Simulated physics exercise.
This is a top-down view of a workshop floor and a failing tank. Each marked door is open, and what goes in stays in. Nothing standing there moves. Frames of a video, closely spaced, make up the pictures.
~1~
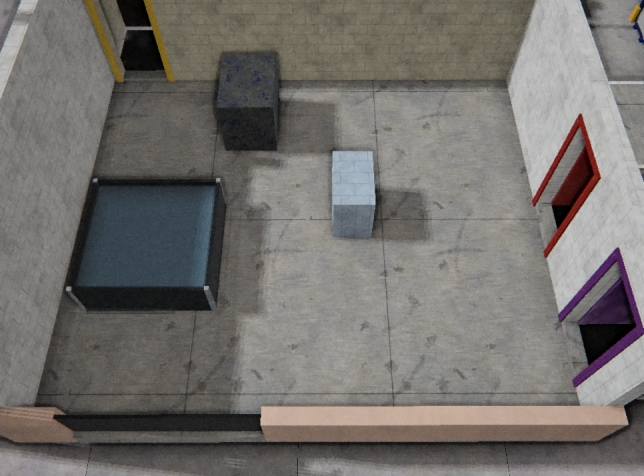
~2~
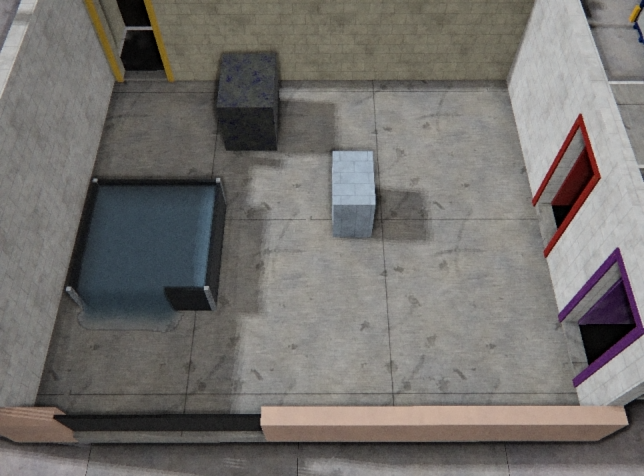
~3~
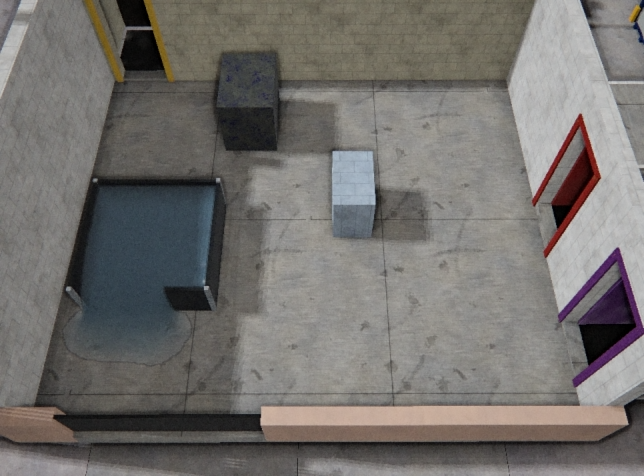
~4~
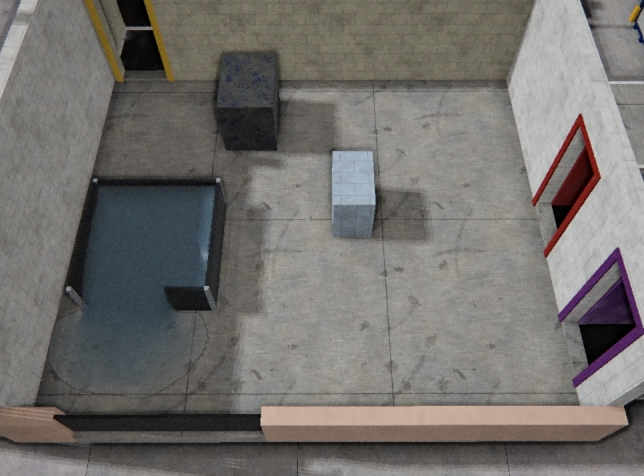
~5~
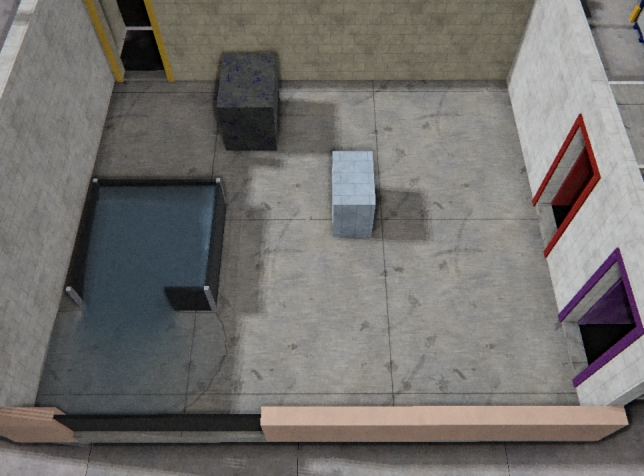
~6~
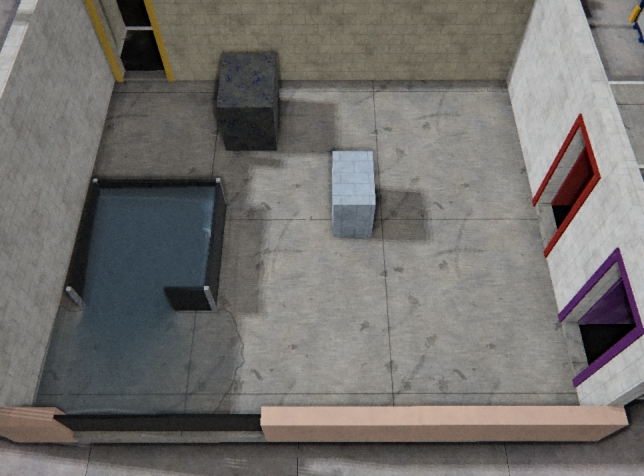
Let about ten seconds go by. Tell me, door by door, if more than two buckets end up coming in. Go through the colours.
My prediction: The yellow door exceeds two buckets; the purple door exceeds two buckets; the red door never exceeds two buckets.
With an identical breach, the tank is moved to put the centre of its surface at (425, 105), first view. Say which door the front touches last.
It is the yellow-painted one.
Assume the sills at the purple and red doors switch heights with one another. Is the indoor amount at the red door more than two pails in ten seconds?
Observation: Red door surpasses it.
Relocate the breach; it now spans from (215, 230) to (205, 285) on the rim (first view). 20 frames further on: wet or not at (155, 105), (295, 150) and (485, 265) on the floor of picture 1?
The first spot is spared, the second swamped, the third swamped.
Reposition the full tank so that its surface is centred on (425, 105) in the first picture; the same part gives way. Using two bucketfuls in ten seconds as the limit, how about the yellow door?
Yellow door: Remains within limit.
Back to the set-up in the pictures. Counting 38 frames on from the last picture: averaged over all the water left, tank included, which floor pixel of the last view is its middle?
The centre of mass sits at about (266, 283).
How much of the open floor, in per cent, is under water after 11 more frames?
20 %, roughly.
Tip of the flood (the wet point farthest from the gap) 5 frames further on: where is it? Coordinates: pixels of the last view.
Point: (298, 419) in the last picture's pixels.
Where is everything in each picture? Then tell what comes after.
The tank at (149, 235) is whole and still, in the first frame.
The front is at (84, 318), out from the gap at (127, 301), in the second frame.
The front is at (176, 347), out from the gap at (129, 302), in the third frame.
Water pours out at (129, 303) and has run to (150, 390), in the fourth frame.
The front is at a hidden place, out from the gap at (129, 303), in the fifth frame.
The front is at a hidden place, out from the gap at (129, 303), in the sixth frame.
A moment on, water covers 10 % of the floor; the yellow door not reached, the purple door not reached, the red door not reached.
Next, water covers 20 % of the floor; the yellow door not reached, the purple door not reached, the red door not reached.
Then, water covers 45 % of the floor; the yellow door not reached, the purple door wet at the sill, nothing in, the red door not reached.
Later, water covers 65 % of the floor; the yellow door over two buckets in, the purple door far over two buckets in, the red door wet at the sill, nothing in.
In the end, water covers 85 % of the floor; the yellow door over two buckets in, the purple door far over two buckets in, the red door wet at the sill, nothing in.
